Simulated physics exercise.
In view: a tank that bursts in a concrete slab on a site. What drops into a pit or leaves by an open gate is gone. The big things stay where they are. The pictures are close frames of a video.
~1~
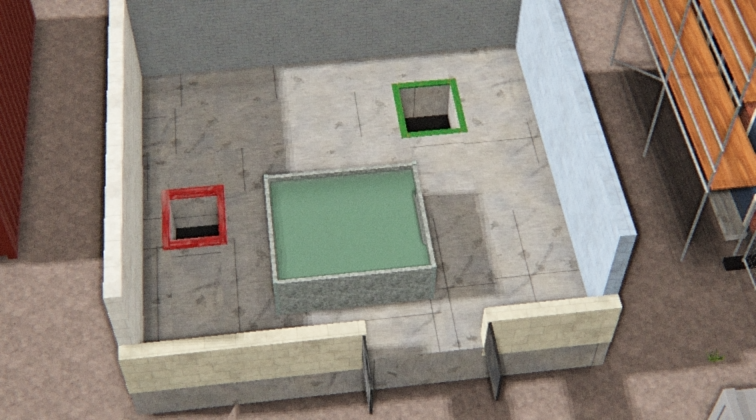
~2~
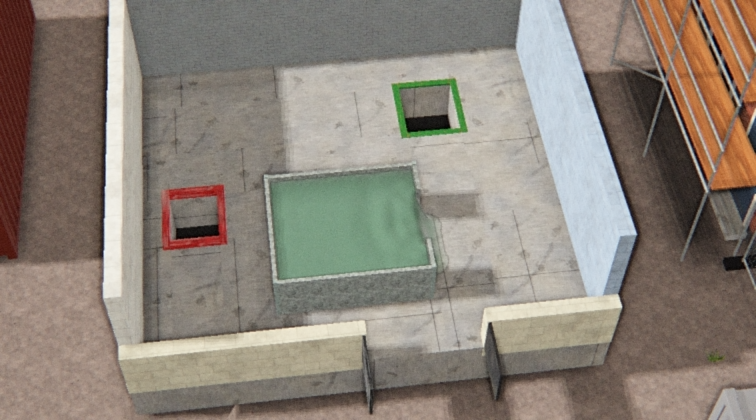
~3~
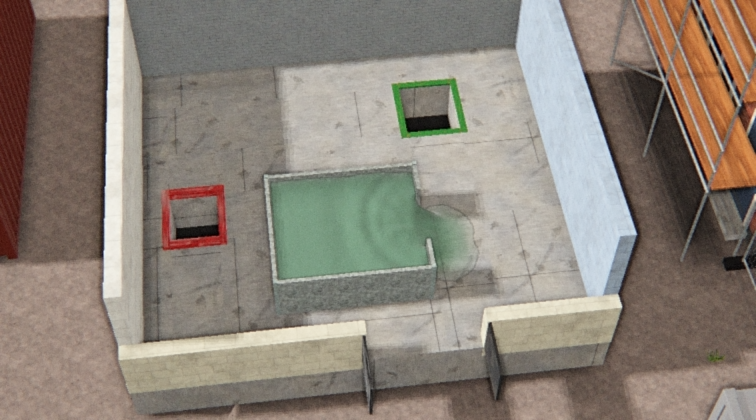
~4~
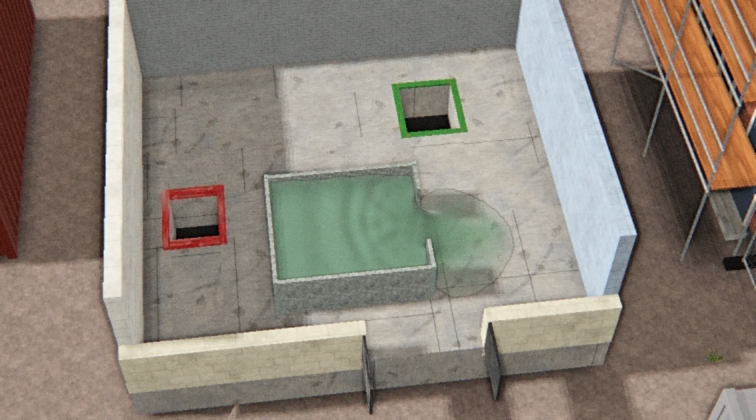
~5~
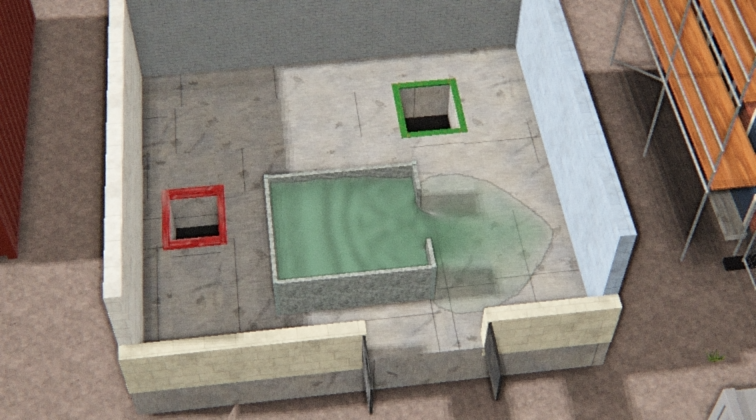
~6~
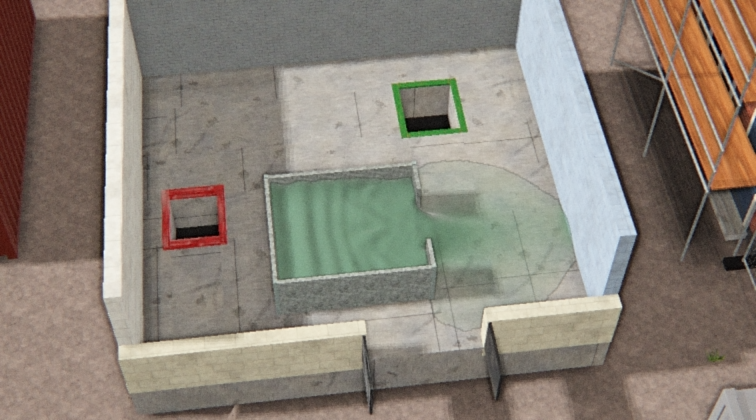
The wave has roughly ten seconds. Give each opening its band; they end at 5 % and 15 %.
In the end: The gate takes from 5 to 15 %; the green pit takes above 15 %; the red pit takes not even 5 %.
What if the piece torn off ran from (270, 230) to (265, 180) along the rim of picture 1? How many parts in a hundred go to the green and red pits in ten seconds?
Per cent: Green 4, red 35.
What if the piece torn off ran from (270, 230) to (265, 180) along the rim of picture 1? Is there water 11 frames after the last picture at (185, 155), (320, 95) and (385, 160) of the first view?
One after the other: Covered, not flooded, dry.
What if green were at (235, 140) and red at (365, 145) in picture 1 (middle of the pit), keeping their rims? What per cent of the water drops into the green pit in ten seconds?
Roughly, in per cent: Green 10.
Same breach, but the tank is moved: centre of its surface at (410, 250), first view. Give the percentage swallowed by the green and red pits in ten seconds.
Per cent: Green 25, red 0.
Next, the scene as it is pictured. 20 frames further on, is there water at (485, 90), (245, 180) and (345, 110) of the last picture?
In turn: Awash, no water, no water.
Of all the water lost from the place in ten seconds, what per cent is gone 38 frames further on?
Some 45 per cent.
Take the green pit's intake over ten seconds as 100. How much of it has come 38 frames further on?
Roughly 45 per cent.
A moment on, water covers 20 % of the floor; the gate 0 %, the green pit 0 %, the red pit 0 %.
Next, water covers 25 % of the floor; the gate 0 %, the green pit 0 %, the red pit 0 %.
Then, water covers 40 % of the floor; the gate 1 %, the green pit 1 %, the red pit 0 %.
Later, water covers 80 % of the floor; the gate 3 %, the green pit 7 %, the red pit 0 %.
In the end, water covers 90 % of the floor; the gate 7 %, the green pit 17 %, the red pit 0 %.
